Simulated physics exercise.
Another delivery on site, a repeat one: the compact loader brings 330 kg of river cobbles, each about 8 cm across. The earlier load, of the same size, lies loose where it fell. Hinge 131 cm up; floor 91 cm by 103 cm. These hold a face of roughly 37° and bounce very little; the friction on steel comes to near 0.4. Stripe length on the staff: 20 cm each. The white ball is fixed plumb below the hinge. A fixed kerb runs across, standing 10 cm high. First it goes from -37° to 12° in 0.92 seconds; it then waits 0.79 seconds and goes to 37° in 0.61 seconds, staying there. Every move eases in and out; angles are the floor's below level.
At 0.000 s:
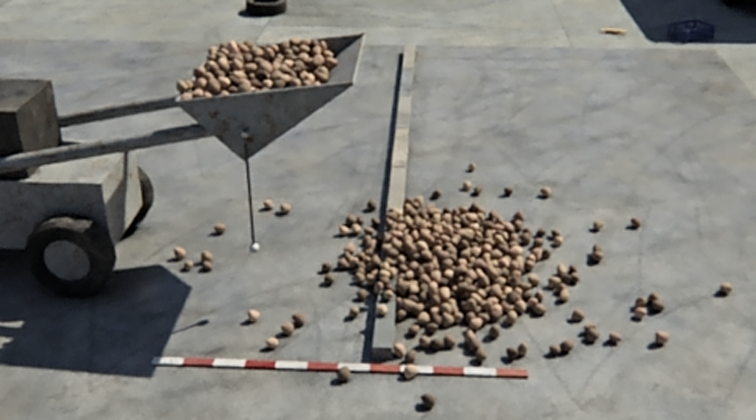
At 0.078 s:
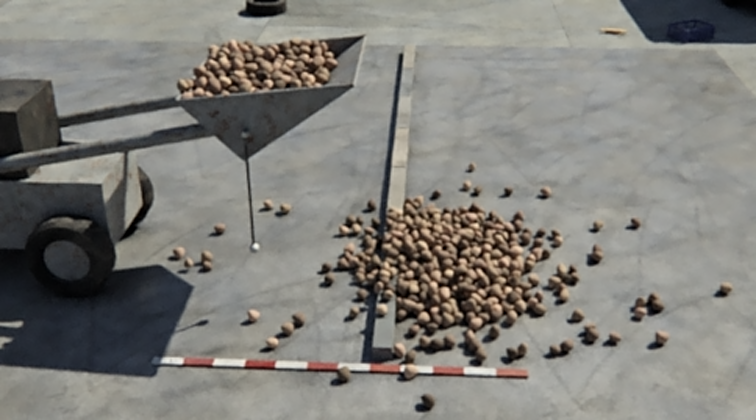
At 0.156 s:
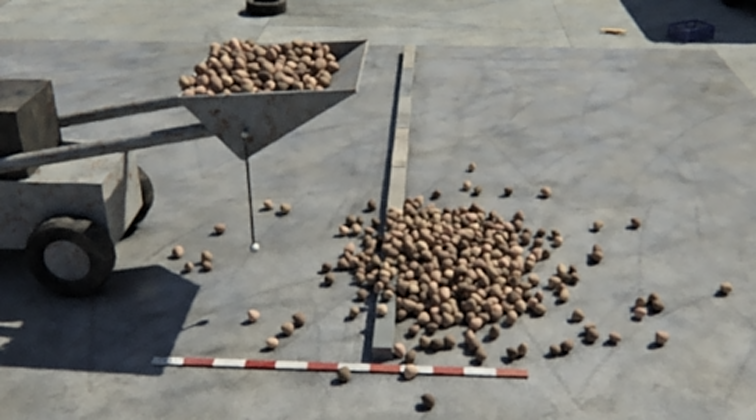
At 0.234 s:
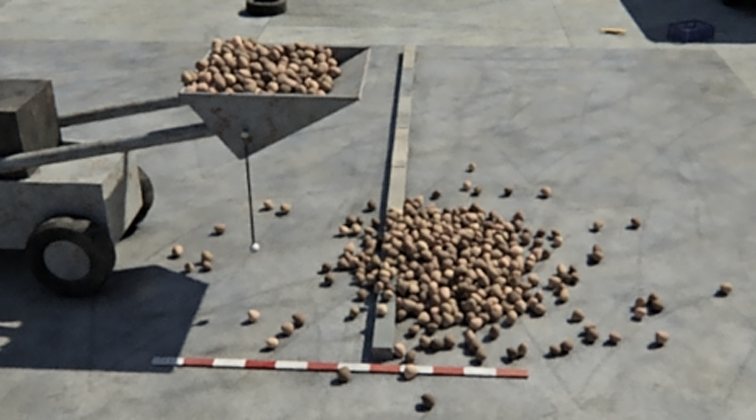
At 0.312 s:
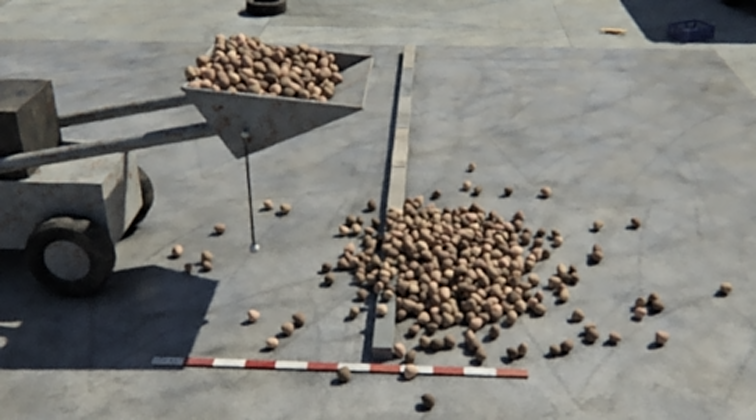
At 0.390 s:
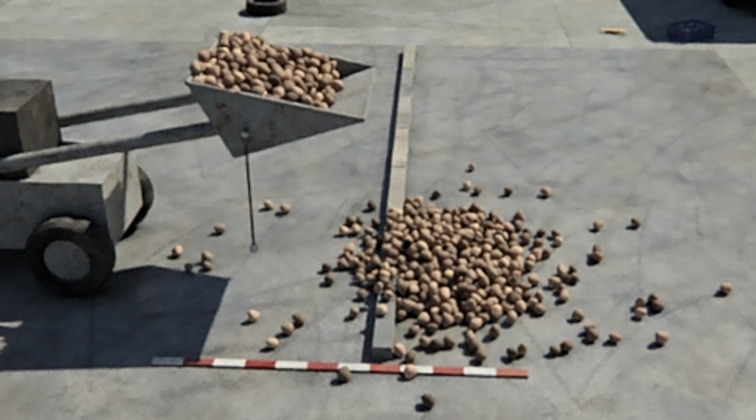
In this clip, a small loader on the left holds a raised metal bucket heaped with brownish cobbles, and the bucket gradually tilts, its front lip lowering, while a loose pile lies still across a low kerb on the right.
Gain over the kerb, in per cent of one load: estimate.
Approx. 40 %.
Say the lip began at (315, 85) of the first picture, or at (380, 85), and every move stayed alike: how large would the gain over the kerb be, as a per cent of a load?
Close to 10 per cent, followed by close to 70 per cent.
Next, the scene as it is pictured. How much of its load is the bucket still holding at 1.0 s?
About 100 percent is still in there.
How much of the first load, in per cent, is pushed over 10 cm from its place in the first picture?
I'd say roughly 5 per cent of them.
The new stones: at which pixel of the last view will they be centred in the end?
Centre: Approx. (384, 247).
After 0.7 s the floor is at 4°; in per cent of one load, 100 in the bucket, 14 on this side of the kerb, 88 over the kerb; the foremost stones are at (650, 283).
After 1.0 s the floor is at 12°; in per cent of one load, 100 in the bucket, 14 on this side of the kerb, 88 over the kerb; the foremost stones are at (650, 283).
After 2.8 s the floor is at 37°; in per cent of one load, 7 in the bucket, 78 on this side of the kerb, 117 over the kerb; the foremost stones are at (650, 283).
After 5.3 s the floor is at 37°; in per cent of one load, 0 in the bucket, 74 on this side of the kerb, 128 over the kerb; the foremost stones are at (650, 283). Net gain over the kerb, 40.
